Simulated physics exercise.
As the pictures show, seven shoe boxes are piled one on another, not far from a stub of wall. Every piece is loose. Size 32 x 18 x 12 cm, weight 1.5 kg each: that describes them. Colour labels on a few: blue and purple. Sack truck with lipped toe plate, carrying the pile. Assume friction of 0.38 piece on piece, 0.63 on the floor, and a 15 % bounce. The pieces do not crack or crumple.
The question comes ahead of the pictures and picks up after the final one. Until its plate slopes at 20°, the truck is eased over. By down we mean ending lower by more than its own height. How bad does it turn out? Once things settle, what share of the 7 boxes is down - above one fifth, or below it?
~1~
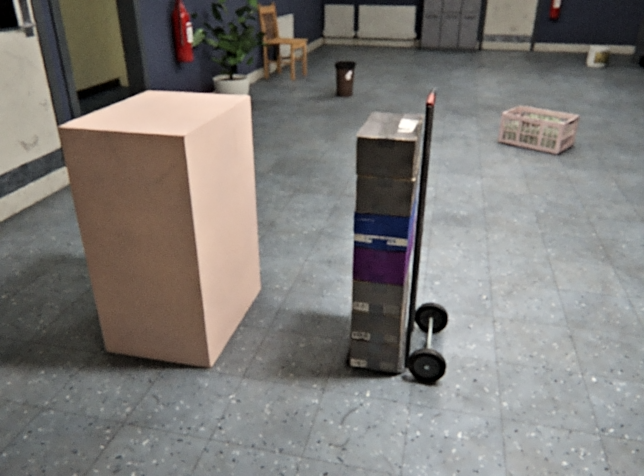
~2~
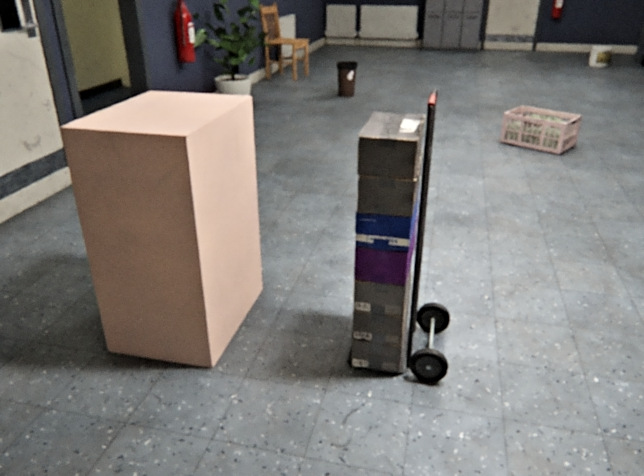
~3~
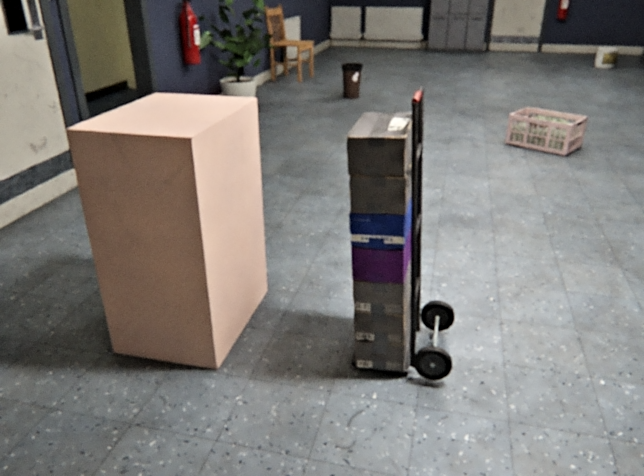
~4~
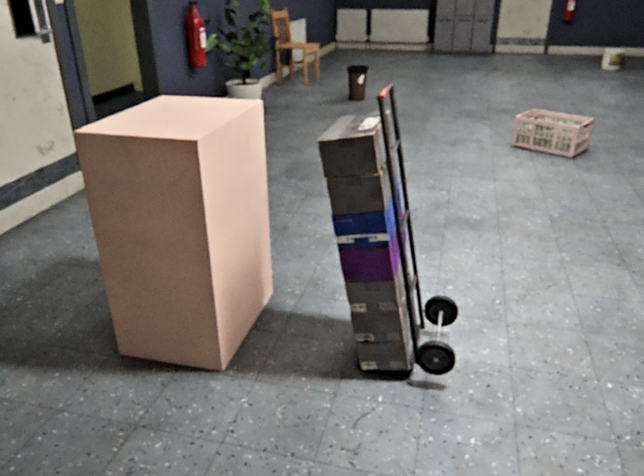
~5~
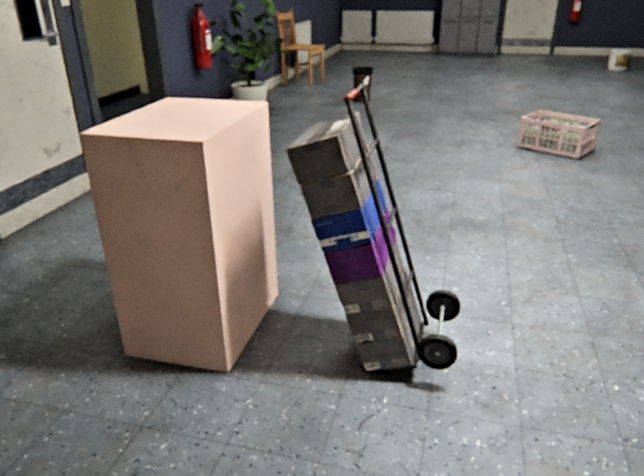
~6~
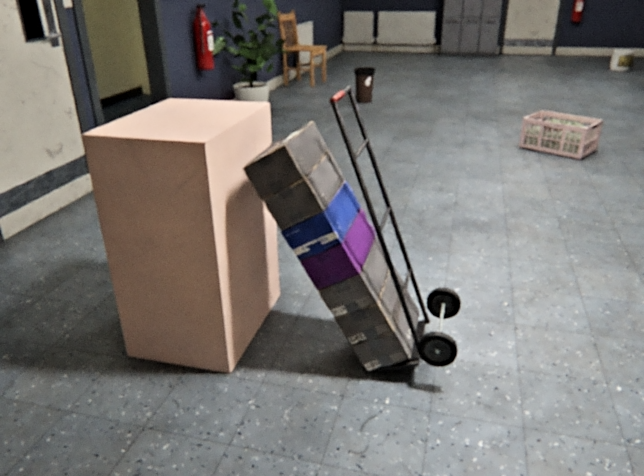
The share down is below one fifth.
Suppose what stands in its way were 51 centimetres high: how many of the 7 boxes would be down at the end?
In that case 3.
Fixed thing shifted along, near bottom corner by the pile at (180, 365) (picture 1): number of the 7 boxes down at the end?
It would be 3.
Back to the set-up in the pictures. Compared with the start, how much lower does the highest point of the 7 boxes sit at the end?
About 4 cm.
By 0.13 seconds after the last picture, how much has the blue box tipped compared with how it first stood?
I'd put it at roughly 40 degrees away from its starting angle.
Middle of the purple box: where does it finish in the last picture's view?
I'd point at about (313, 258).
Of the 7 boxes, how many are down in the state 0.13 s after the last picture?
Count at that instant: 0.
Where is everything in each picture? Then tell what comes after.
In the first frame (each place is the centre of the face we see best; the camera pans a little), truck frame (424, 168) 0° forward; purple box (378, 267); blue box (380, 233); all as stacked.
The second frame shows truck frame (425, 168) 0° forward; purple box (380, 267).
The third frame shows truck frame (414, 165) 4° forward; blue box (377, 232) tilted 3°; purple box (377, 266) tilted 3°; steepest lean 3°, the box at (380, 357); 7 have shifted.
The fourth frame shows truck frame (389, 161) 10° forward; blue box (360, 231) tilted 10°; purple box (366, 266) tilted 10°; steepest lean 10°, the box at (377, 328); 7 have shifted.
The fifth frame shows truck frame (365, 159) 17° forward; blue box (341, 232) tilted 18°; purple box (352, 265) tilted 18°; steepest lean 19°, the box at (317, 161); 7 have shifted.
The sixth frame shows truck frame (354, 160) 20° forward; blue box (311, 237) tilted 30°; purple box (329, 268) tilted 30°; steepest lean 30°, the box at (272, 173); 7 have shifted.
Then, 0.06 s later than the last frame, none of the 7 boxes down, 7 disturbed; blue box tilted 35°, 50 mm lower; purple box tilted 35°.
Then, 0.13 s later than the last frame, none of the 7 boxes down, 7 disturbed; purple box tilted 39°, 41 mm lower; blue box tilted 39°, 7 cm lower.
When it is over, none of the 7 boxes down, 7 disturbed; purple box tilted 41°, 7 cm lower; blue box tilted 40°, 10 cm lower. That is 0 per cent. In pixels of the last frame, middles, purple box near (313, 258), blue box near (292, 233).
